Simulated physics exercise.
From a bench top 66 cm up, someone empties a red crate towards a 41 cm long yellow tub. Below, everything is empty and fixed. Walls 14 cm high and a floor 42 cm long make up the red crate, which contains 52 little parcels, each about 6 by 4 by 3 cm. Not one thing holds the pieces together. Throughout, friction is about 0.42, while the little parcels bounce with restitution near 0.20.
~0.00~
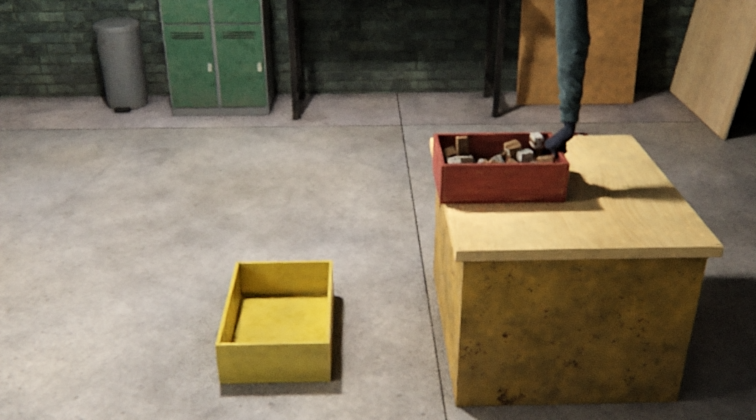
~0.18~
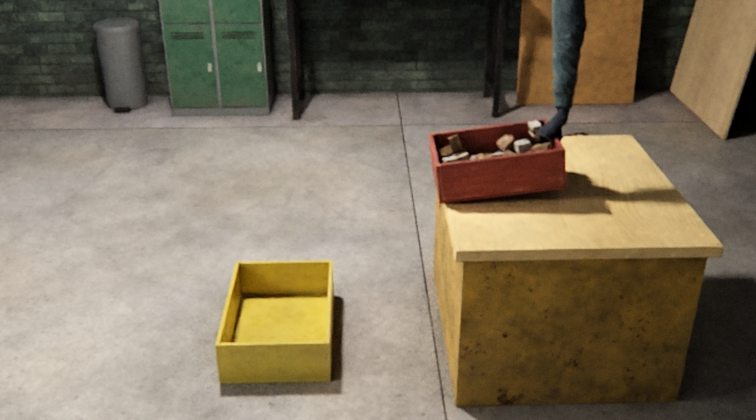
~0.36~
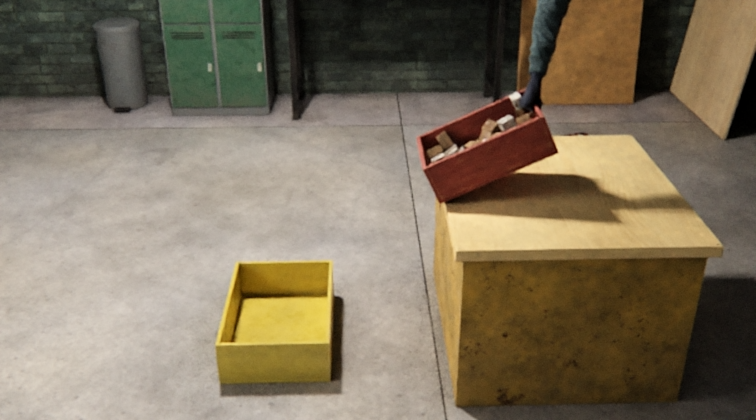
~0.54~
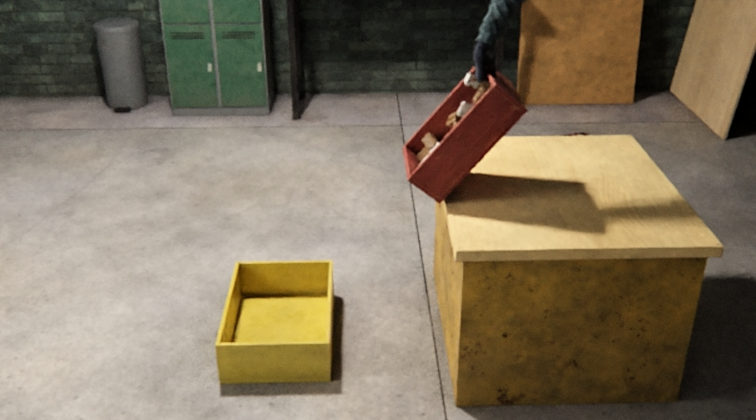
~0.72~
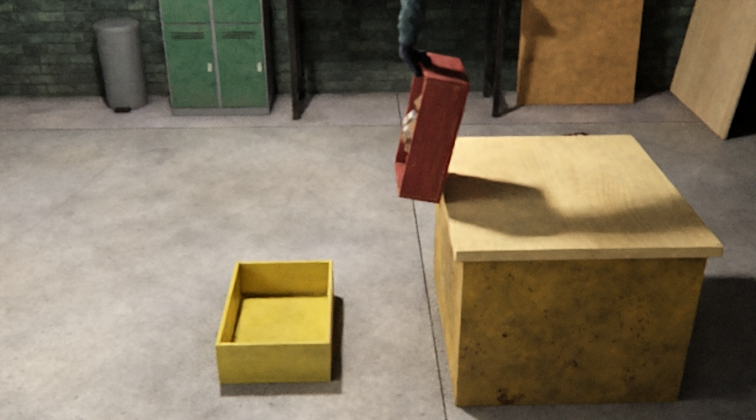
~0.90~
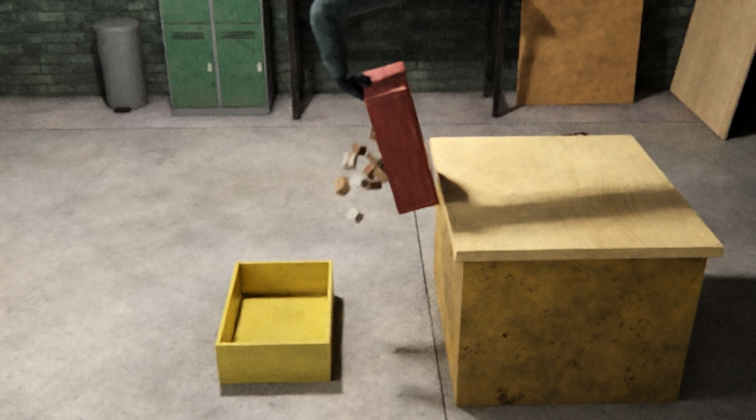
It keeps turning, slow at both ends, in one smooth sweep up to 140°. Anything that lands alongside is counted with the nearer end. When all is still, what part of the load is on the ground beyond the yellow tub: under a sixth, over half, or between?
Less than one sixth of them end up on the ground past the yellow tub.
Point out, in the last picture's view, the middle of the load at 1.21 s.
The centre sits near (356, 259).
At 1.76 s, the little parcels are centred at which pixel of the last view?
The centre sits near (345, 327).
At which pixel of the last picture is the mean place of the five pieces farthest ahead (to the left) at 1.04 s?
(309, 263).
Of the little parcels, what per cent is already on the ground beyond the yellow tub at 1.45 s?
By that time, roughly 0 percent.
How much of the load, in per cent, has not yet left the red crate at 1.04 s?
About 55 %, still inside.
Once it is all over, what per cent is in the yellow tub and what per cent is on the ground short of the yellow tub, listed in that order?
My estimate is some 30 per cent, then some 70 per cent.
After 1.04 s, tilt 123°; 28 still in the red crate and 24 in the air.
After 1.21 s, tilt 137°; 8 still in the red crate, 9 in the yellow tub, 3 on the ground short of the yellow tub and 32 in the air.
After 1.45 s, tilt 140°; 15 in the yellow tub, 31 on the ground short of the yellow tub and 6 in the air.
Outcome (at 1.76 s), 15 in the yellow tub and 37 on the ground short of the yellow tub. Asked share, 0 of 52, 0 per cent.
